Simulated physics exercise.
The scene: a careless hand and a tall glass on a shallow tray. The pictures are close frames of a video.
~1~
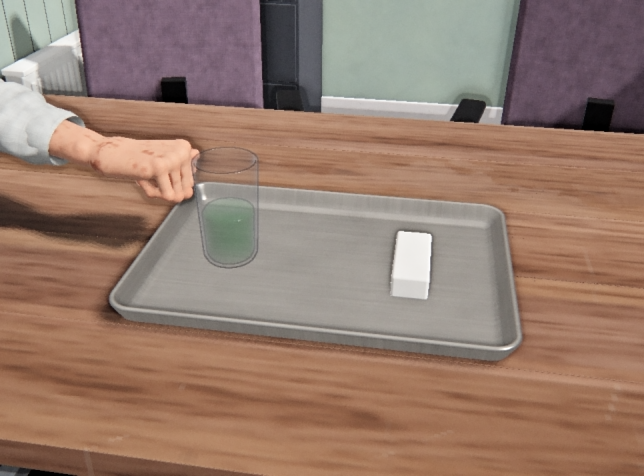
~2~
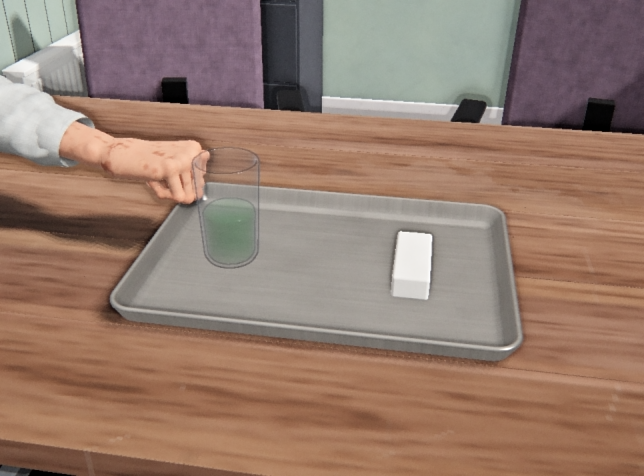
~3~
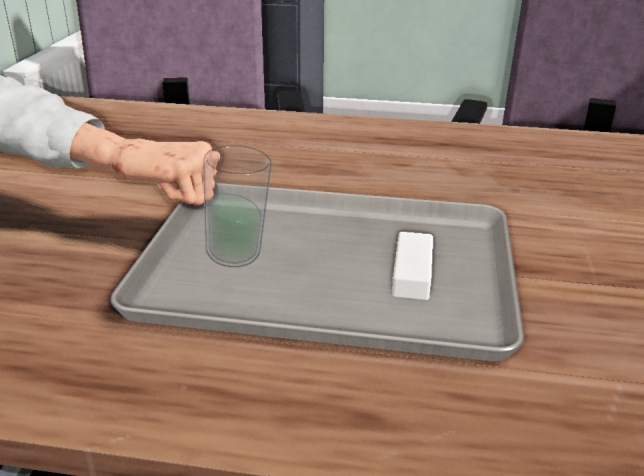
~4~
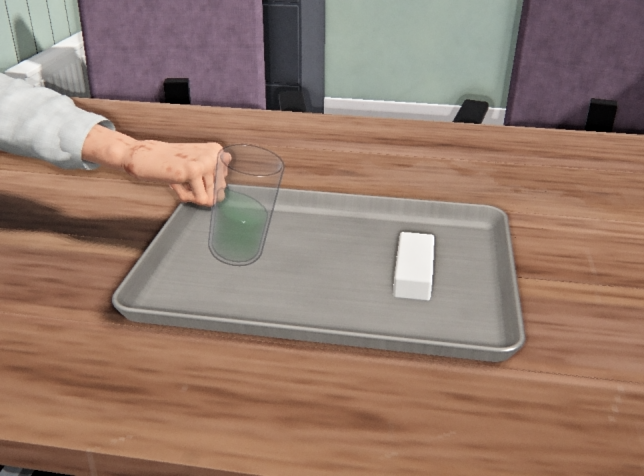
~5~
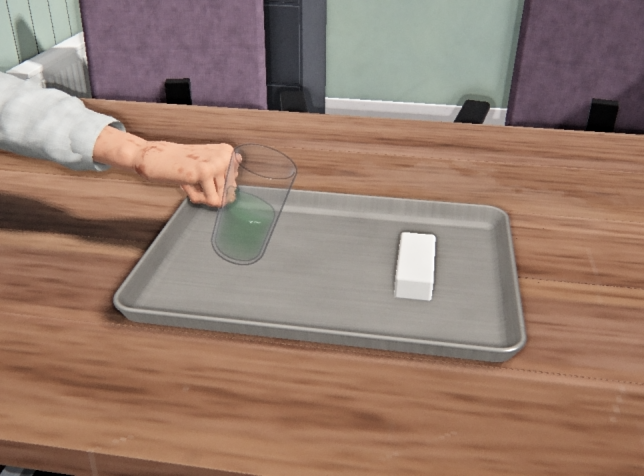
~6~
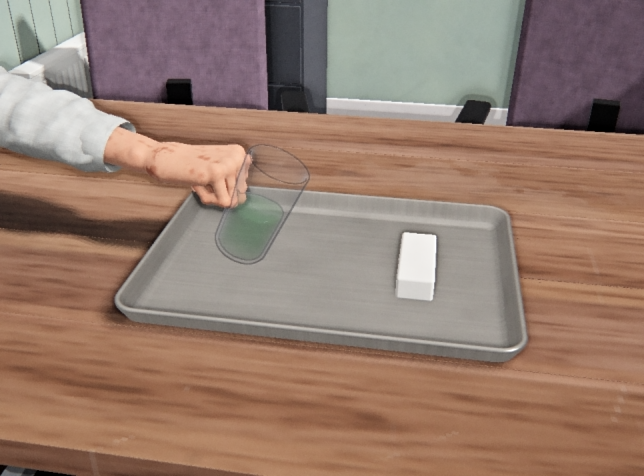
On a wooden table, a hand pushing a glass of green liquid on a metal tray, leaning it rightward near a white block.
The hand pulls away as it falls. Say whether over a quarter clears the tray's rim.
After the fall under a quarter gets off the tray.
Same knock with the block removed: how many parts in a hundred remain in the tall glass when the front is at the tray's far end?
Roughly 50 in a hundred.
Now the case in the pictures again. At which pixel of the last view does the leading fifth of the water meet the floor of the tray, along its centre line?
Close to (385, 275).
A moment on, the tall glass is falling and 100 per cent is in the glass, 0 on the tray and 0 above or beyond its rim.
Next, the tall glass lies on its side and 81 per cent is in the glass, 10 on the tray and 8 above or beyond its rim.
Then the tall glass lies on its side and 41 per cent is in the glass, 49 on the tray and 9 above or beyond its rim.
Later the tall glass lies on its side and 22 per cent is in the glass, 74 on the tray and 4 above or beyond its rim.
At rest 96 per cent is held by tray and glass, 4 is off the tray.
